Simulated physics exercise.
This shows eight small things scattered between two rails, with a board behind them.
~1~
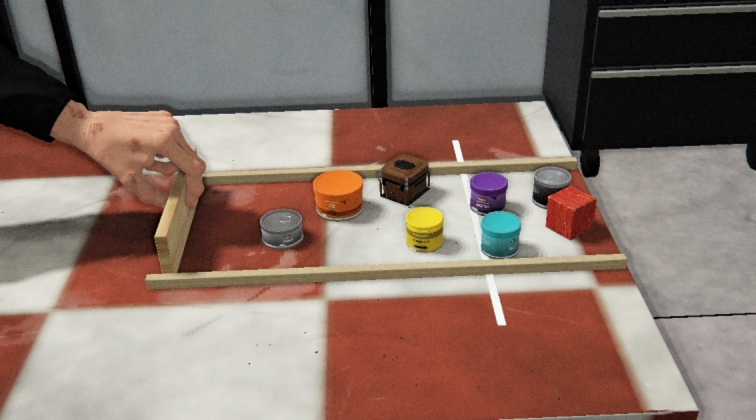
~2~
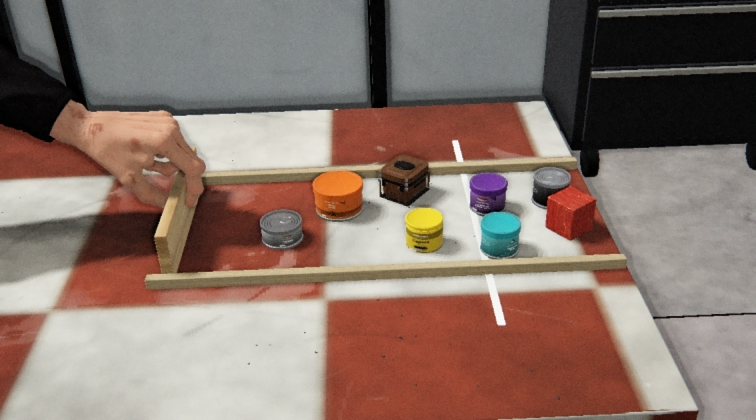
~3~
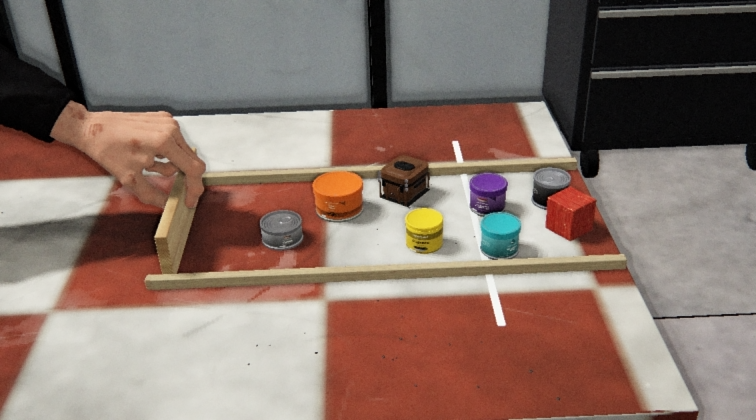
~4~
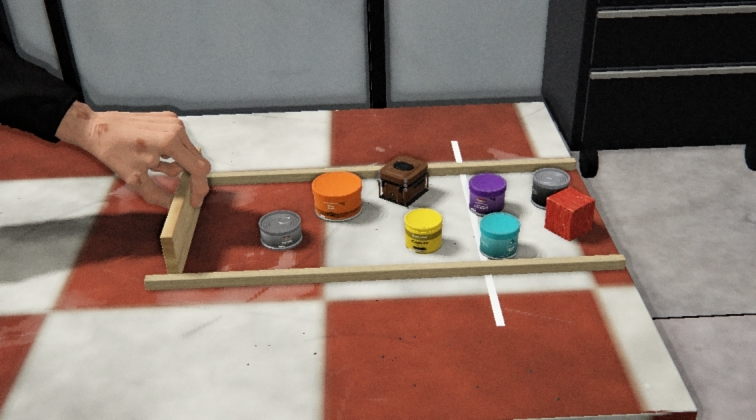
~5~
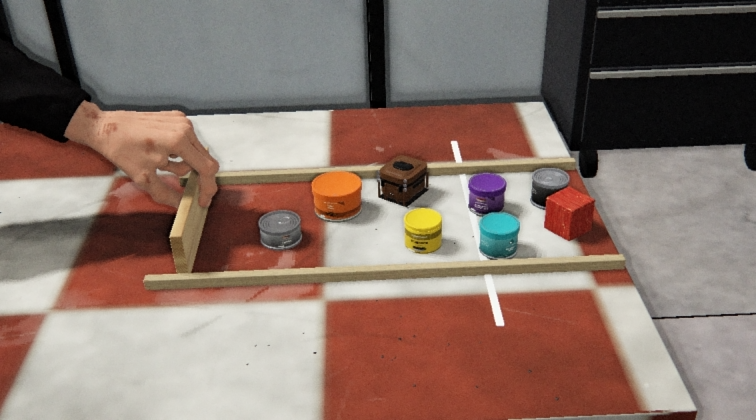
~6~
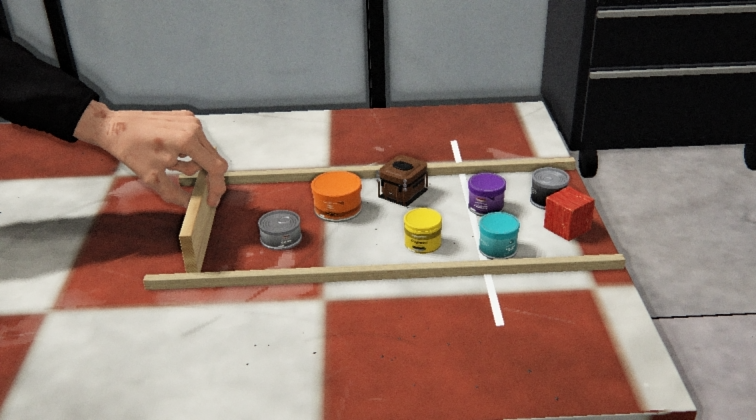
A wooden board held by a hand stayed nearly still at first, then slid slightly right between two rails, while the small colourful pots, brown box and red block ahead of it stayed put.
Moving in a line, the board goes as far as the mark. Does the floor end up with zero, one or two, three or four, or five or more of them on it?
It ends up with zero.
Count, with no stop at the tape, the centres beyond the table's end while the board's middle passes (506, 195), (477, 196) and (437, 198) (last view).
Taking the three positions in turn, the counts come to 1, 0 and 0.
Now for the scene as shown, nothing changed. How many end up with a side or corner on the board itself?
My count gives 4.
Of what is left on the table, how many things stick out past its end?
The figure is 0.
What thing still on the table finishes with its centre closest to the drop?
It's the black pot.
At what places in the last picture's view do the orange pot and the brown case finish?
In the last picture the orange pot sits at (495, 195) while the brown case sits at (482, 171).
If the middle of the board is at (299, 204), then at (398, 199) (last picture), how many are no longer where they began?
First 1 and then 4.
A little later, none off yet; red block at rest near (569, 214); black pot at rest near (549, 189); purple tin at rest near (487, 195).
When it is over, the number that fall off is zero.
